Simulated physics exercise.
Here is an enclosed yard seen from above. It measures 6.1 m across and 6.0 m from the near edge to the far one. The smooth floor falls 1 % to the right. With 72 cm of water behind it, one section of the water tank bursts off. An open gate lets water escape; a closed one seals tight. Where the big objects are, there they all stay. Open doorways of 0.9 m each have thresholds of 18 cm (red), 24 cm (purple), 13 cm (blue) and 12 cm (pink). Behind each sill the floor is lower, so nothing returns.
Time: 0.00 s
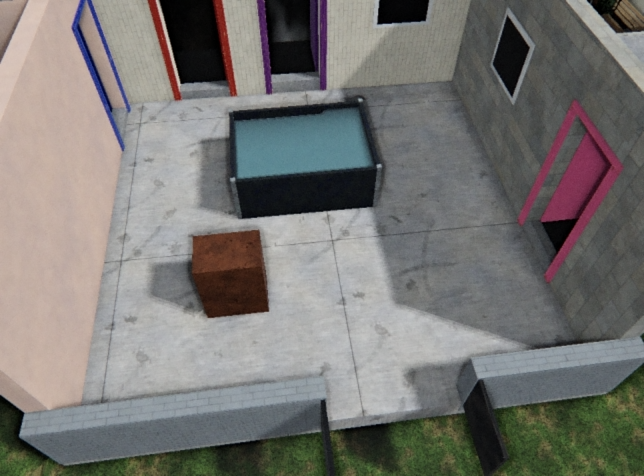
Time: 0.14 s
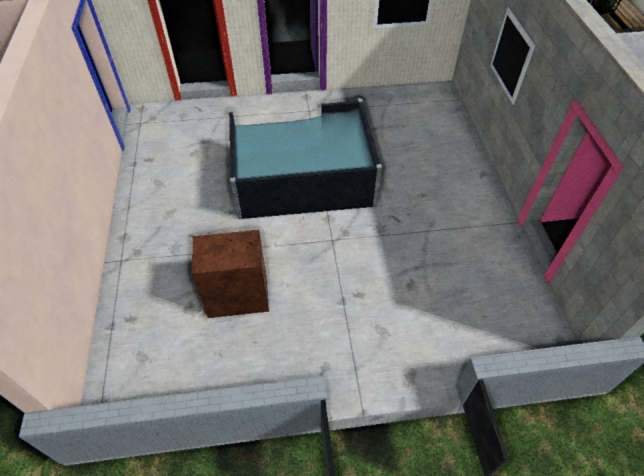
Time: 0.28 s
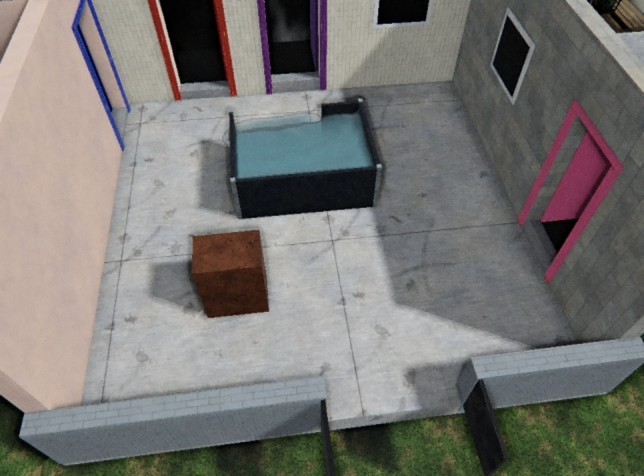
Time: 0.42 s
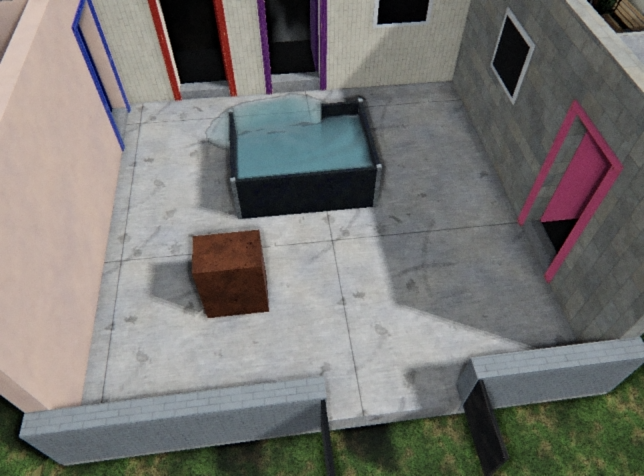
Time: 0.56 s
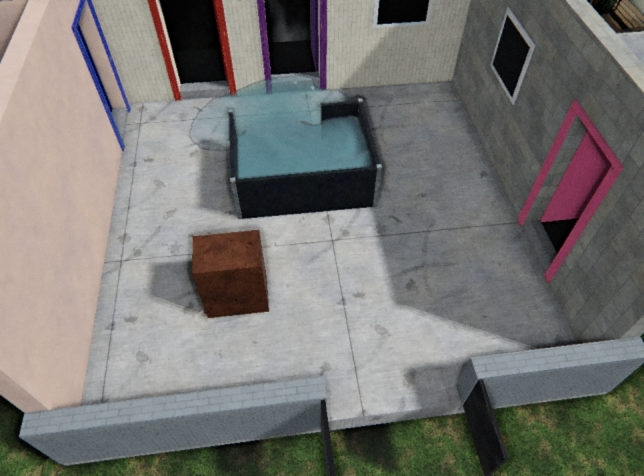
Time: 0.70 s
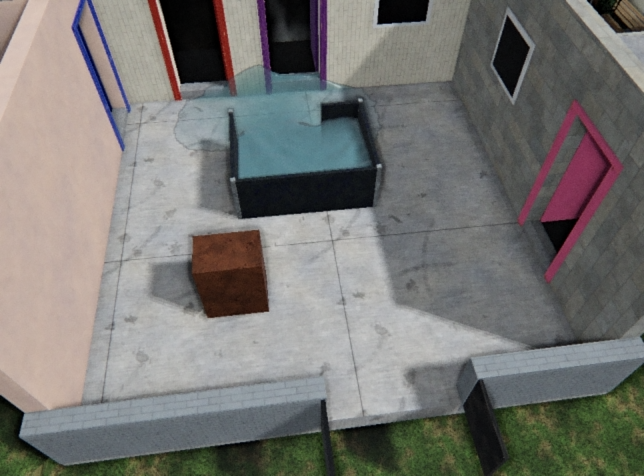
To begin with, a dark-walled tank of still water stands in an enclosed yard, behind a brown block. A section of the tank's far wall disappears, and water pours out through the gap, spreading across the pale floor behind the tank toward both sides as the level inside drops somewhat.
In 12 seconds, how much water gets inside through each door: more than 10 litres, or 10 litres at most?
After that time: The red door, more than 10 litres; the purple door, more than 10 litres; the blue door, more than 10 litres; the pink door, 10 litres at most.
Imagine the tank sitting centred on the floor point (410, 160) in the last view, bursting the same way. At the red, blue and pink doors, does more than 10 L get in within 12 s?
Red stays inside, blue goes beyond, pink stays inside, judged against that limit.
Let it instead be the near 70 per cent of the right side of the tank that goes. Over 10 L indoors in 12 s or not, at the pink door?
In that case, pink door: More than that.
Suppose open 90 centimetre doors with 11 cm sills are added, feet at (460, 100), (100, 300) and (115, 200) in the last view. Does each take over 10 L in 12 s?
In that order: Beyond it, short of it, short of it.
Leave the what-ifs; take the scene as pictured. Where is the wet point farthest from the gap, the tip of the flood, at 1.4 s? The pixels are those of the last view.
About pixel (438, 87).
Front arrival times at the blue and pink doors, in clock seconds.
So blue at 1.4 s, and pink at 3.2 s.
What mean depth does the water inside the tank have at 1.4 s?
Mean depth: About 36 cm.
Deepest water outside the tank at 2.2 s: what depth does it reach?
About 34 cm at most.
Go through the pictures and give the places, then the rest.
In the first frame, still water, 72 cm deep, in the water tank at (301, 142).
In the second frame, water pours out on the water tank's far side and has run 0.8 m, to a hidden place; typically 9 cm deep outside, 72 cm at the water tank's back.
In the third frame, water pours out on the water tank's far side and has run 1.0 m, to a hidden place; typically 12 cm deep outside, 70 cm at the water tank's back.
In the fourth frame, the front is at (298, 97), 1.4 m from the gap on the water tank's far side; 2.5 m2 of floor is under water; 62 cm left at the back of the water tank.
In the fifth frame, the front is at (332, 91), 1.8 m from the gap on the water tank's far side; 3.7 m2 of floor is under water; 63 cm left at the back of the water tank.
In the sixth frame, water pours out on the water tank's far side and has run 2.1 m, to (357, 89); typically 8 cm deep outside, 58 cm at the water tank's back.
After 1.4 s water covers 15 % of the floor and is deepest (45 cm) near (269, 99); red door 29 cm at the sill, 8 L in, purple door 42 cm at the sill, 61 L in, blue door not reached, pink door not reached.
After 2.2 s water covers 30 % of the floor and is deepest (34 cm) near (140, 108); red door 23 cm at the sill, 35 L in, purple door 30 cm at the sill, 111 L in, blue door 29 cm at the sill, 51 L in, pink door not reached.
After 3.5 s water covers 50 % of the floor and is deepest (21 cm) near (127, 129); red door 14 cm at the sill, 43 L in, purple door 18 cm at the sill, 120 L in, blue door 21 cm at the sill, 133 L in, pink door 3 cm at the sill, 0 L in.
After 7.0 s water covers 90 % of the floor and is deepest (12 cm) near (579, 368); red door 8 cm at the sill, 43 L in, purple door 8 cm at the sill, 120 L in, blue door 7 cm at the sill, 152 L in, pink door 4 cm at the sill, 0 L in.
After 12.0 s water covers 95 % of the floor and is deepest (12 cm) near (491, 180); red door 3 cm at the sill, 43 L in, purple door 4 cm at the sill, 120 L in, blue door 1 cm at the sill, 152 L in, pink door 9 cm at the sill, 0 L in.
